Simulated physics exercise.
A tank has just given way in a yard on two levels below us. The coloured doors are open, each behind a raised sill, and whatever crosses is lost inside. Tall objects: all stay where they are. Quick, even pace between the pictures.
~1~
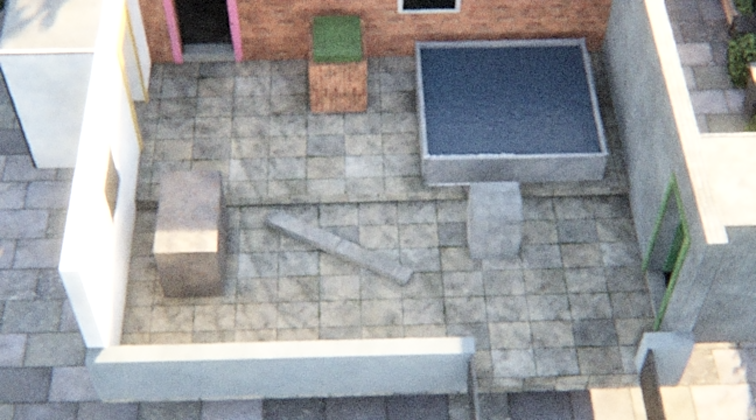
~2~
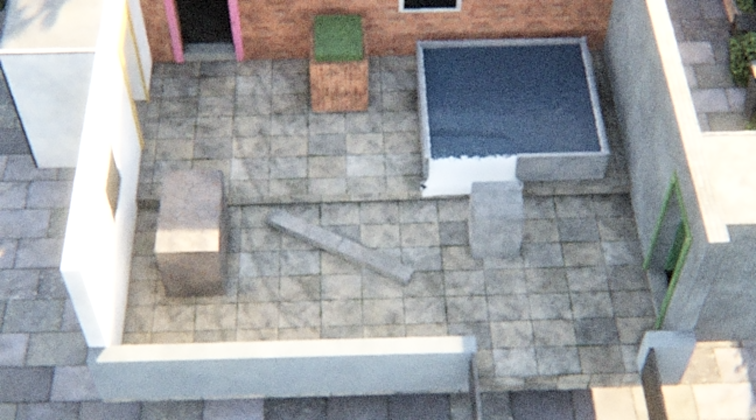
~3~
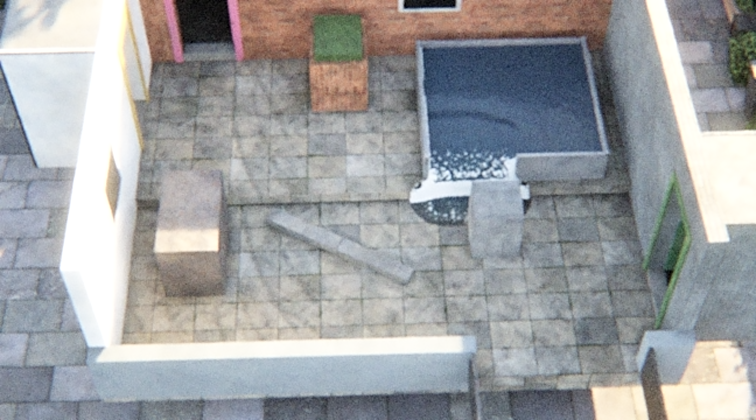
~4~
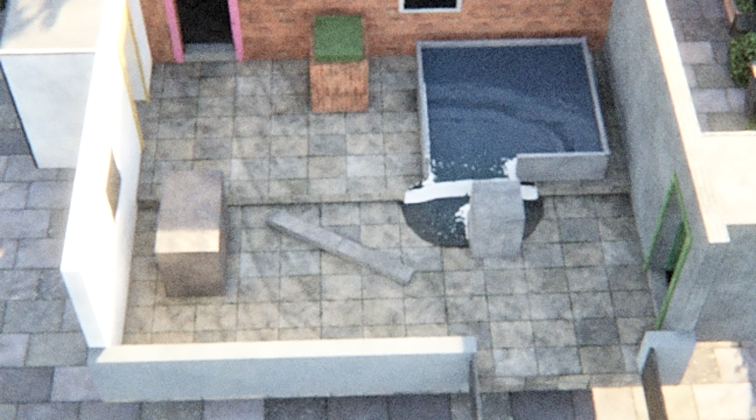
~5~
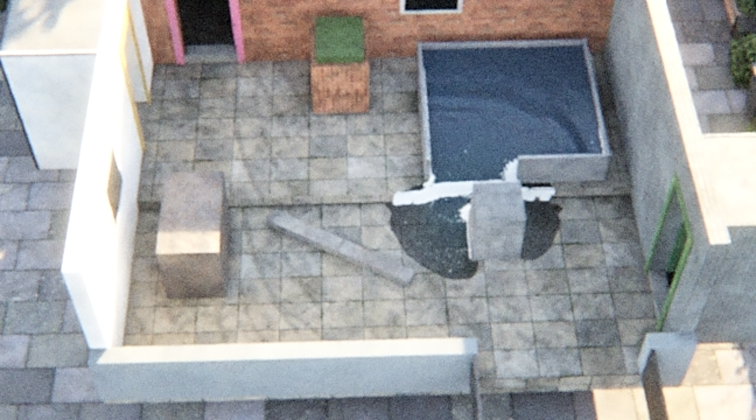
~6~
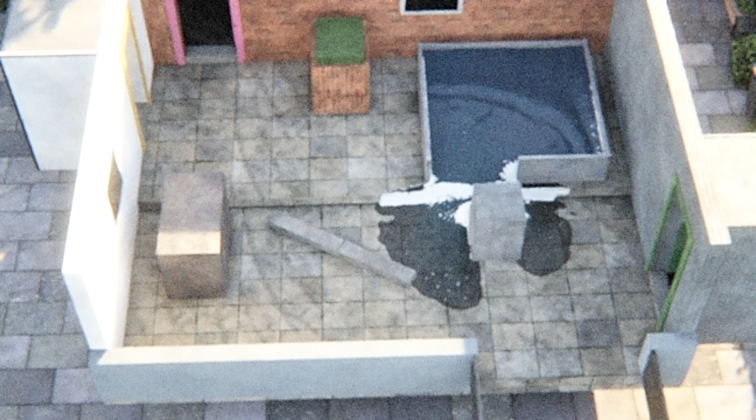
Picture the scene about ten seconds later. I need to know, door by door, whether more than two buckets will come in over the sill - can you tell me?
As I see it, the pink door ends up at or below the line; the green door ends up at or below the line; the yellow door ends up at or below the line.
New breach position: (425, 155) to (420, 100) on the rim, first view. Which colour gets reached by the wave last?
I'd say the green one.
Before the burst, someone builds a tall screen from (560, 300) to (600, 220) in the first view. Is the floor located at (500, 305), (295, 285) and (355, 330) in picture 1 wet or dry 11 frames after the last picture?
Submerged, submerged, then submerged.
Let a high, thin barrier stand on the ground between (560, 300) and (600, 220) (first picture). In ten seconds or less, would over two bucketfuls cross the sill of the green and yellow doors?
In order, the green door does not get swamped and then the yellow door does not get swamped.
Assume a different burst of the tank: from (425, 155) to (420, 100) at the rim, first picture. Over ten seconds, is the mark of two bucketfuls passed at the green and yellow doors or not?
One by one: Green ends up below; yellow ends up above.
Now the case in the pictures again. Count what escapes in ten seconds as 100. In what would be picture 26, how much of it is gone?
Near 10 in a hundred.
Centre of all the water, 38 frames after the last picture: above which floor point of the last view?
The balance point is around (420, 219).
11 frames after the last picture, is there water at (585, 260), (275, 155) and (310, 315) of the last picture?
Lab note, in the order given: Wet through, unwetted, wet through.
A moment on, water covers 20 % of the floor; the pink door not reached, the green door not reached, the yellow door not reached.
Next, water covers 35 % of the floor; the pink door not reached, the green door wet at the sill, nothing in, the yellow door not reached.
Then, water covers 50 % of the floor; the pink door not reached, the green door wet at the sill, nothing in, the yellow door not reached.
Later, water covers 60 % of the floor; the pink door not reached, the green door wet at the sill, nothing in, the yellow door not reached.
In the end, water covers 60 % of the floor; the pink door not reached, the green door wet at the sill, nothing in, the yellow door wet at the sill, nothing in.
